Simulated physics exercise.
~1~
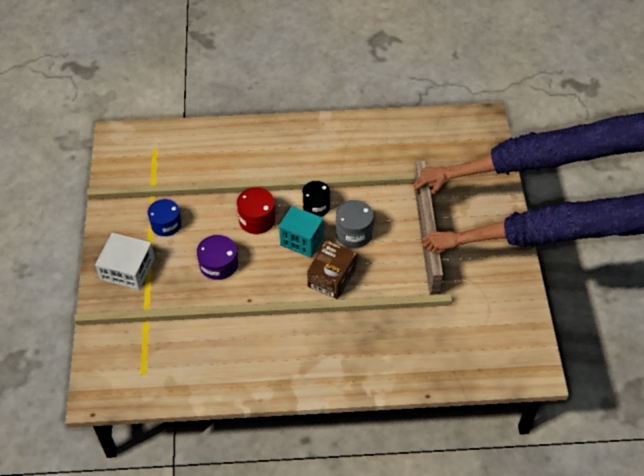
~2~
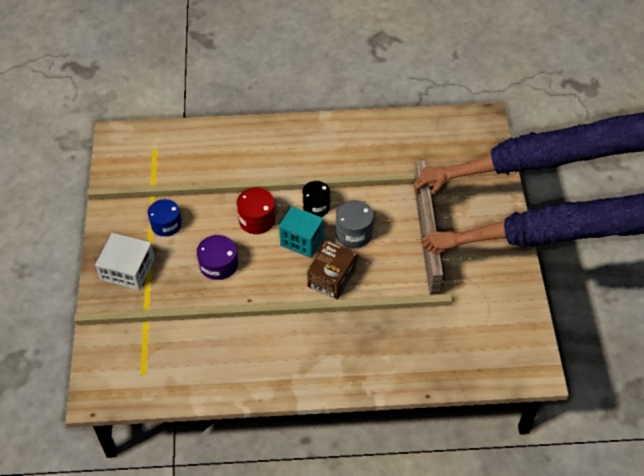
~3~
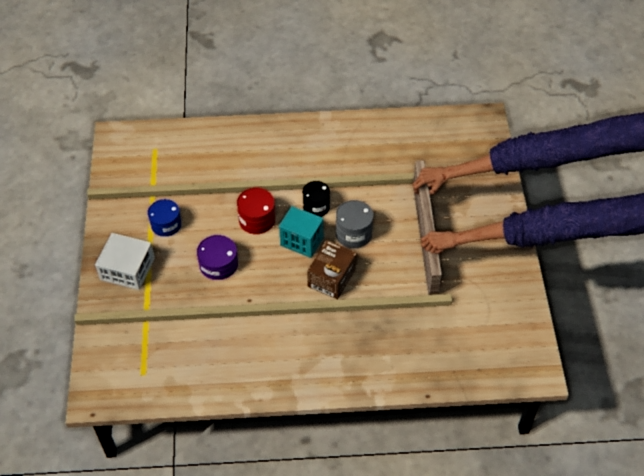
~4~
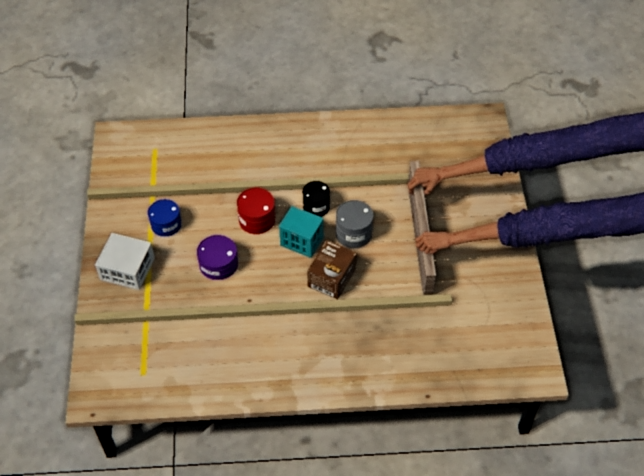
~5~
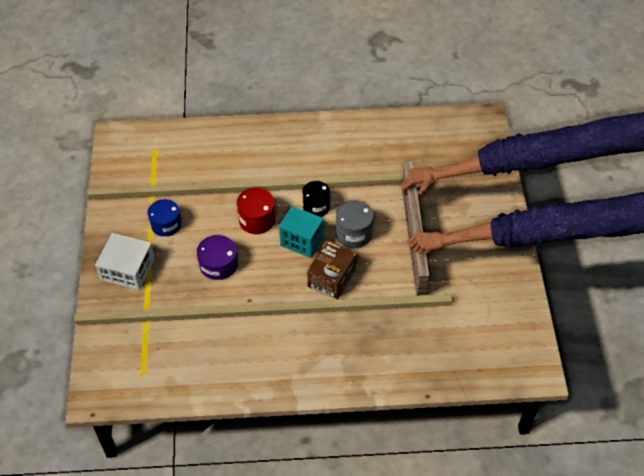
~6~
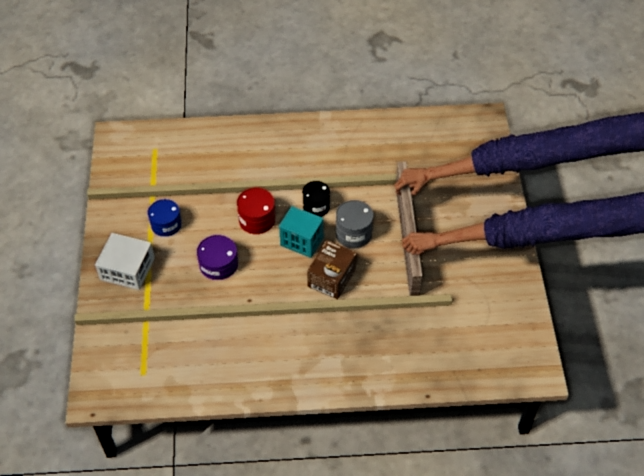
Two arms in purple sleeves reach in from the right over a wooden table on a cracked concrete floor, seen from above, both hands gripping a plank set upright between two thin rails. Left of it sit brown, teal, gray, black, red, purple and blue objects, with a white crate by the yellow tape. The hands hold still, then slide the plank slightly left, touching nothing else, while the camera stays fixed.
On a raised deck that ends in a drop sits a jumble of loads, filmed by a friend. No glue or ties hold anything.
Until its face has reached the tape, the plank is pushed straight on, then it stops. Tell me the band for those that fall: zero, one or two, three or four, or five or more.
Honestly, the ones lost over the side add up to one, maybe two.
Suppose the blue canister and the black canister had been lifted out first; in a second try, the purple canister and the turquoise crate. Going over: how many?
In the first try 1, in the other 1.
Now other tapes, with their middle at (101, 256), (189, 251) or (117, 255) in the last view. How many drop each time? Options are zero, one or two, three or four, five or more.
In the order of the places given: At least five; zero; five or more.
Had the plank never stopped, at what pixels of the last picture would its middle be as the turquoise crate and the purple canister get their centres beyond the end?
The middle sits near (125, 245) for the first and near (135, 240) for the other.
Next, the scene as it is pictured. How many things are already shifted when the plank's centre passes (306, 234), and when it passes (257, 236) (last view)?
First position 4; second position 6.
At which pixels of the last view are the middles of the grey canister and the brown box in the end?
The grey canister finishes at (130, 238); the brown box finishes at (128, 290).
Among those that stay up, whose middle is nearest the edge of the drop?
It's the purple canister.
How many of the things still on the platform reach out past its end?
The answer comes to 1.
A little later, none off yet; white crate at rest near (126, 261); blue canister at rest near (165, 218); purple canister at rest near (218, 257).
When it is over, the number that fall off is one or two; down, blue canister and white crate.
